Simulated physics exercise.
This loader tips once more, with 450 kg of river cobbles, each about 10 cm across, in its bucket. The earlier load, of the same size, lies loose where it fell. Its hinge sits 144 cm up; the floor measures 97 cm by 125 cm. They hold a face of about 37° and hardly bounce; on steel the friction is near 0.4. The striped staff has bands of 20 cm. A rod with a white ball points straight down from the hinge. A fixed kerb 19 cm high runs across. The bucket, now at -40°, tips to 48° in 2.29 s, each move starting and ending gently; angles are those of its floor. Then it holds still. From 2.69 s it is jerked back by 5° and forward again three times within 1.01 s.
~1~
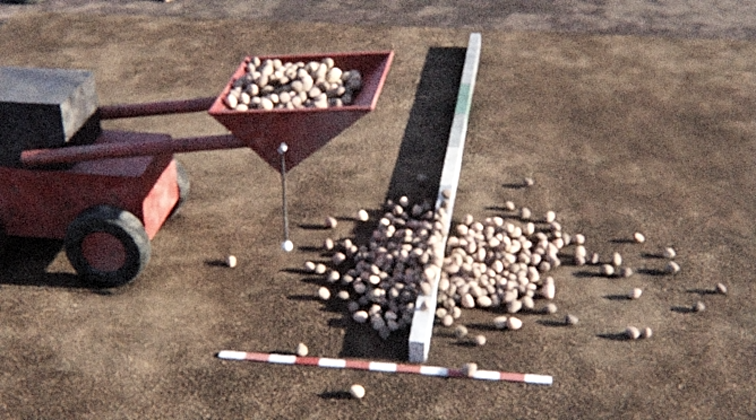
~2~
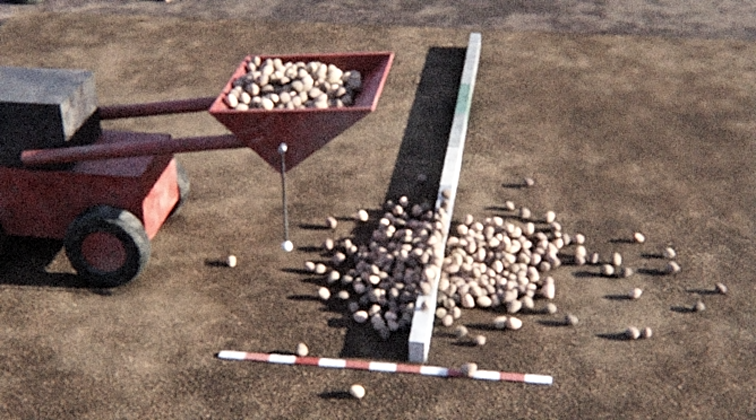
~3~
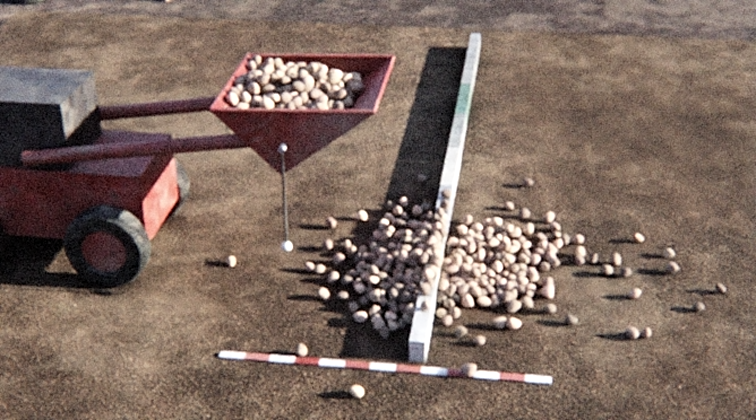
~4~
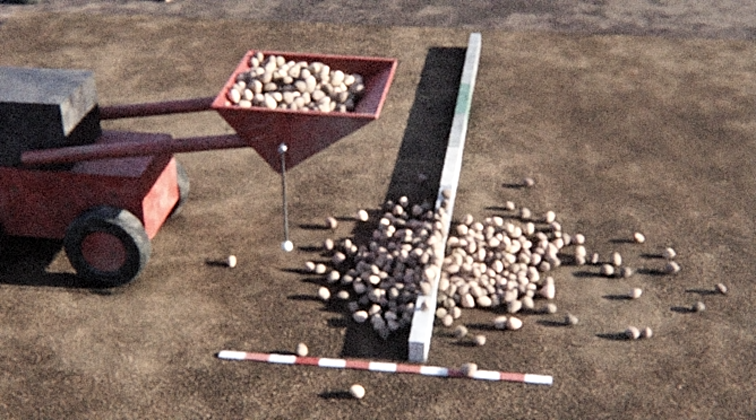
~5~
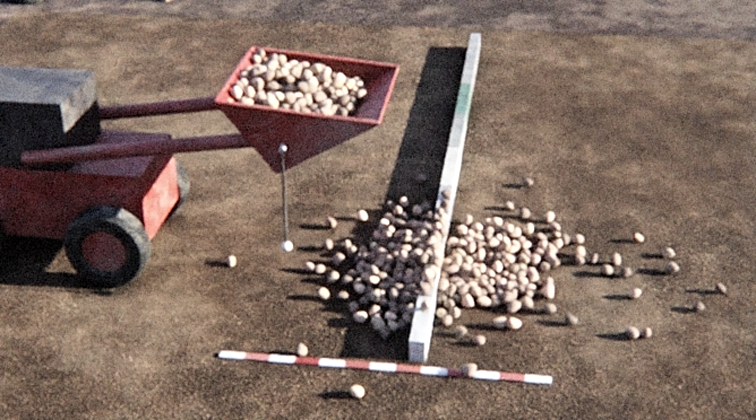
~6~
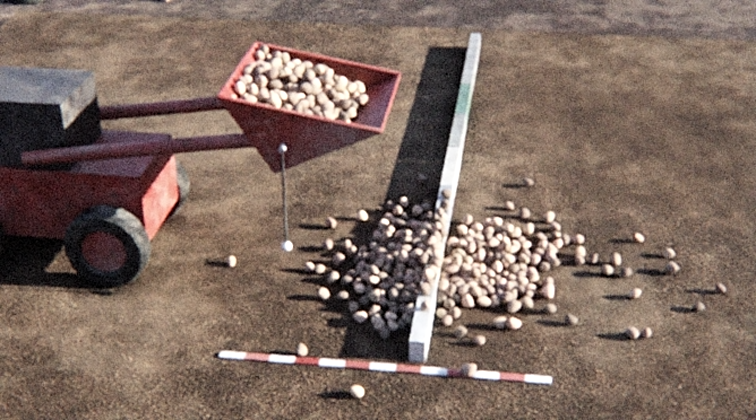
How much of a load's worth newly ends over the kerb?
Roughly 10 per cent of a load more.
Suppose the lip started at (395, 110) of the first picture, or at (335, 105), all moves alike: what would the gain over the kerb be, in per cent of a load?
About 35 and 0 per cent.
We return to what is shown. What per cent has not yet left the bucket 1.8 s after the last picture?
Roughly 0 per cent is still inside.
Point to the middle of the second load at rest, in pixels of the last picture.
Around (389, 253).
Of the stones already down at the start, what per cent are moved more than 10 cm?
Roughly 15 per cent of them.
Then, 1.1 s after the last picture the floor is at 34°; in per cent of one load, 88 in the bucket, 66 on this side of the kerb, 46 over the kerb; the foremost stones are at (664, 288).
Then, 1.8 s after the last picture the floor is at 48°; in per cent of one load, 2 in the bucket, 147 on this side of the kerb, 51 over the kerb; the foremost stones are at (664, 288).
Then, 3.6 s after the last picture the floor is at 48°; in per cent of one load, 0 in the bucket, 144 on this side of the kerb, 56 over the kerb; the foremost stones are at (664, 288).
Then, 6.3 s after the last picture the floor is at 48°; in per cent of one load, 0 in the bucket, 144 on this side of the kerb, 56 over the kerb; the foremost stones are at (664, 288). Net gain over the kerb, 10.
